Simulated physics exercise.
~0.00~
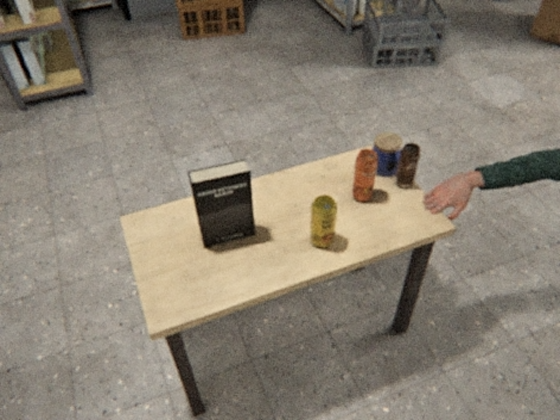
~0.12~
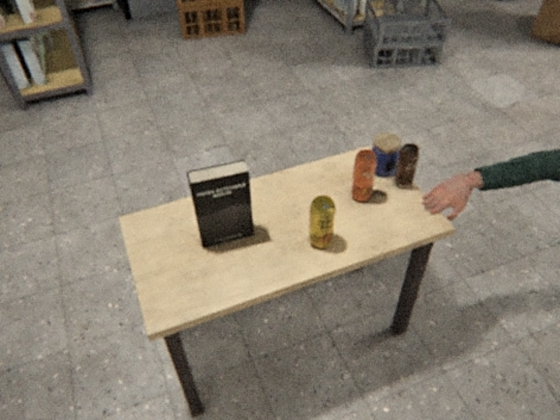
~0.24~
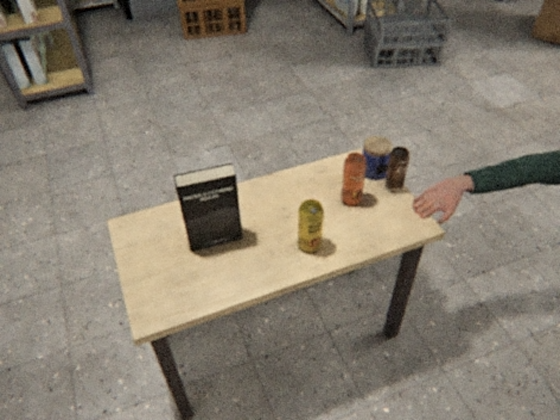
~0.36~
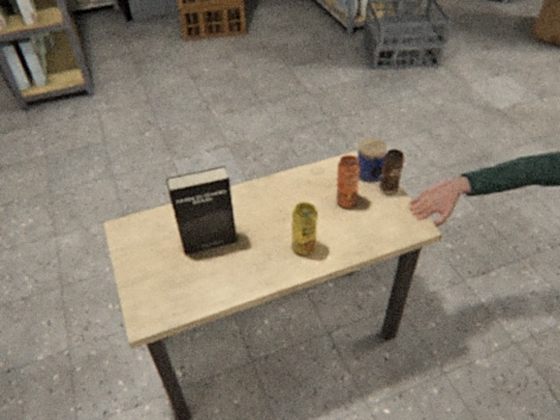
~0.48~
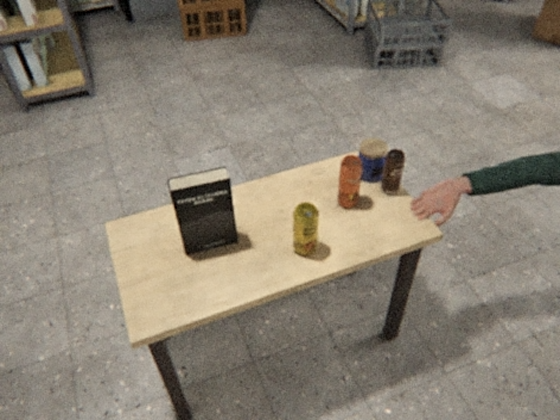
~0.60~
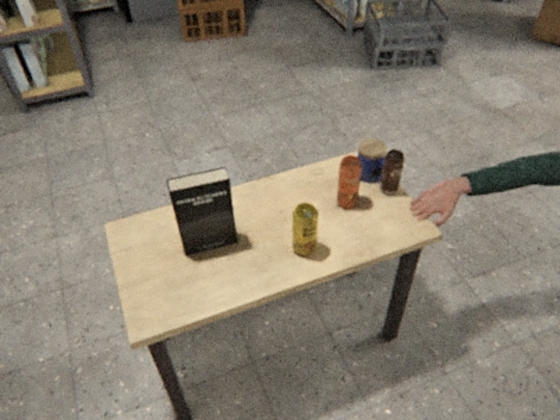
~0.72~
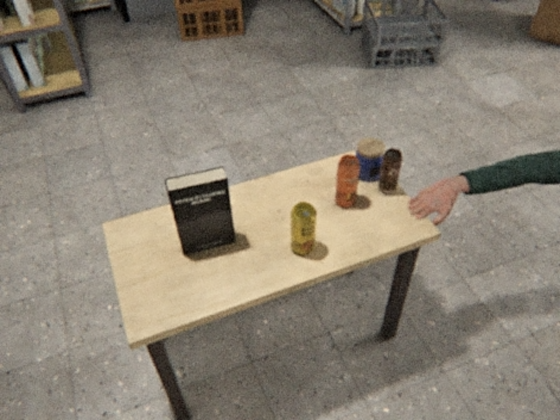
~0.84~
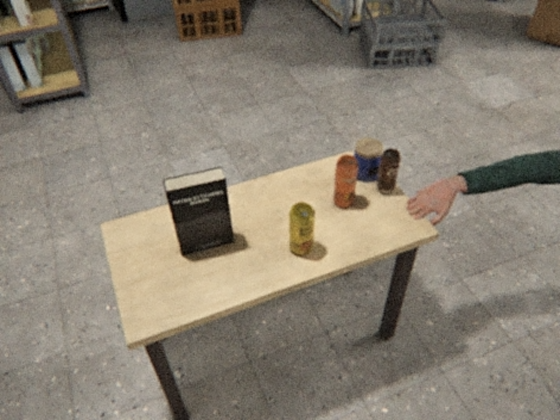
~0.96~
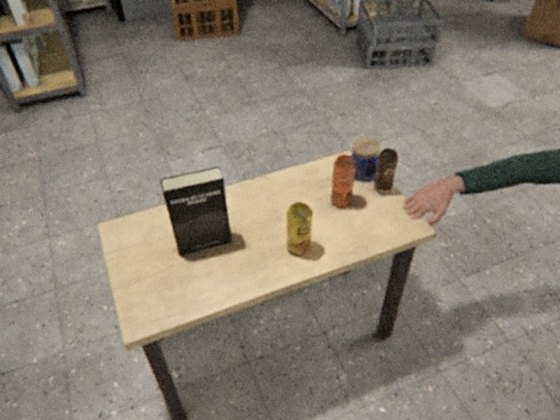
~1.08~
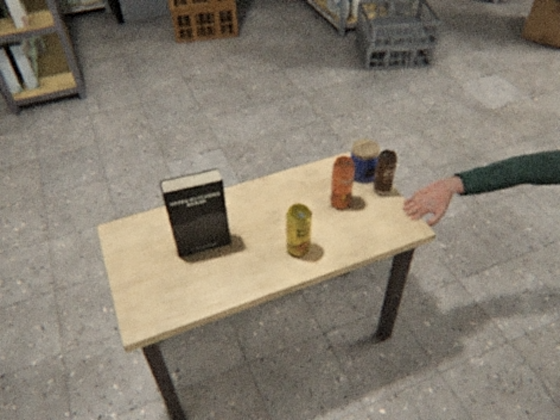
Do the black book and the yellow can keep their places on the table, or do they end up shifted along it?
Both keep their places. The black book and the yellow can ride along with the table and stay standing where they were on its top.
On a grey tiled floor with crates and a shelf along the far side, a pale wooden table is seen from above in a slightly swaying view. A black book stands upright on the left, a yellow can near the middle, and an orange can, a blue jar and a brown can sit together toward the right. A hand in a green sleeve rests at the right end. Early on, the table slides a short way left, the hand moving with it, then stops. Nothing tips, and all five things end upright, in their places on the tabletop.
